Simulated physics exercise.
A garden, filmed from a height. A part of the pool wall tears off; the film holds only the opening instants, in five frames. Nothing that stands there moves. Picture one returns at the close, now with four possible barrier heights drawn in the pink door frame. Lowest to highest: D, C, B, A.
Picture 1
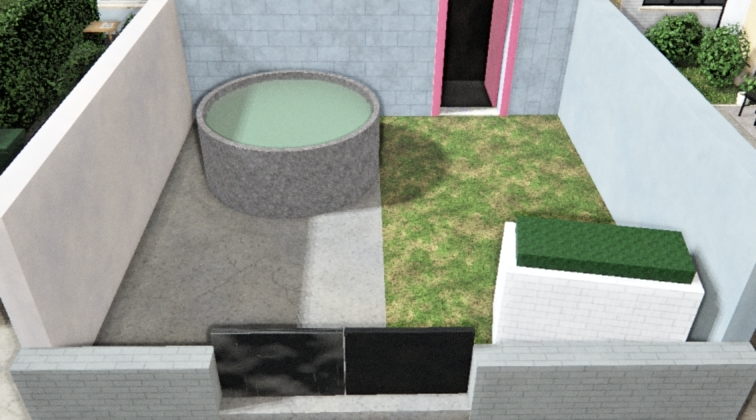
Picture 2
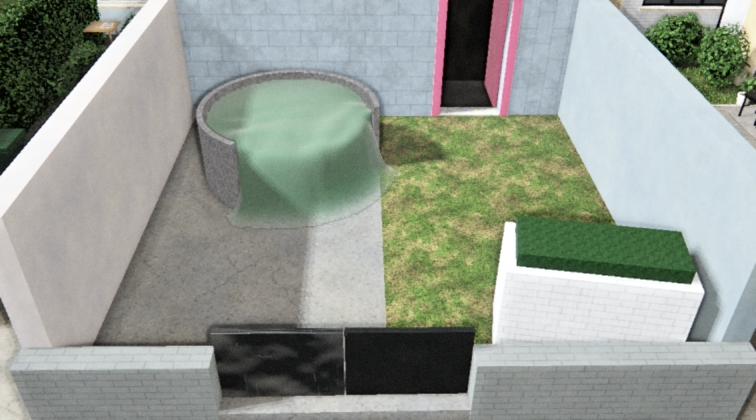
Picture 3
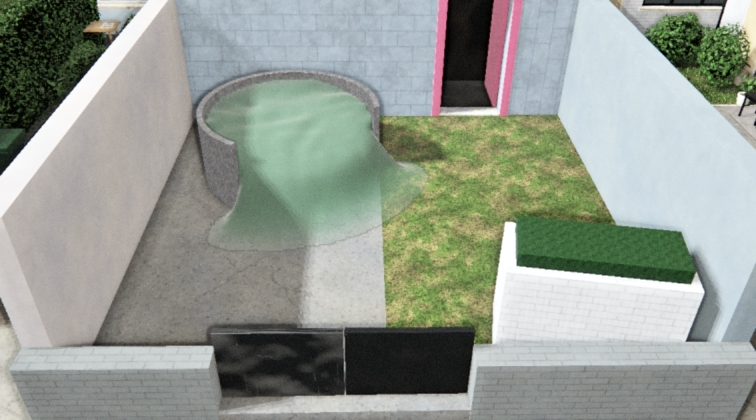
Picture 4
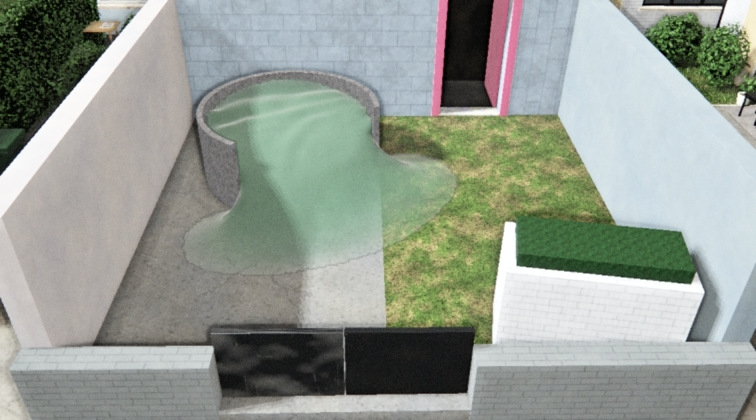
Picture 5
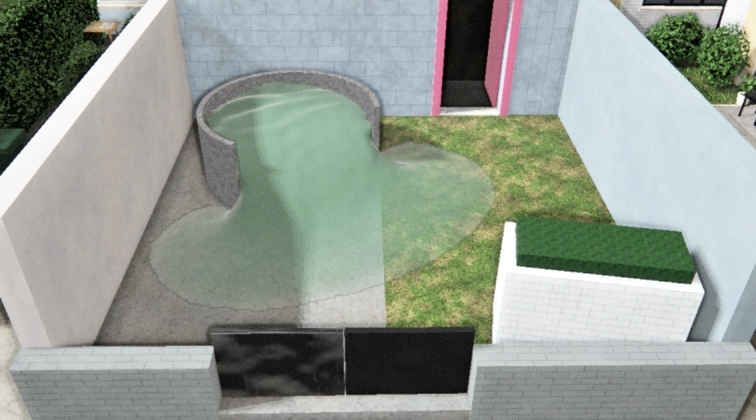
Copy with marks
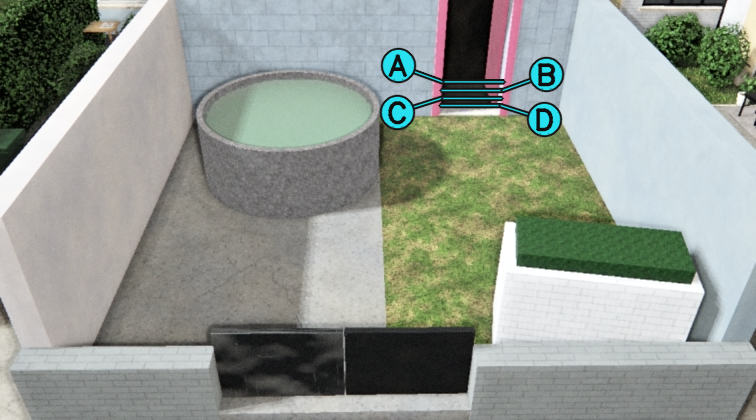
Green water pours from the front of a round stone pool and spreads across the yard.
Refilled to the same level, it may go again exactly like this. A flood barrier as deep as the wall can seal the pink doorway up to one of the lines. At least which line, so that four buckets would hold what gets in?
Go for D.
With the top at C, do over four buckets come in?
No.
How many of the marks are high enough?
All of them.
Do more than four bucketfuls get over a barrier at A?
No, not at all.
On the marked copy, A at (473, 81); B at (472, 90); C at (471, 98); D at (470, 105); from the bottom up D, C, B, A.
Choosing A, nothing gets over.
Choosing B, nothing gets over.
Choosing C, nothing gets over.
Choosing D, nothing gets over.
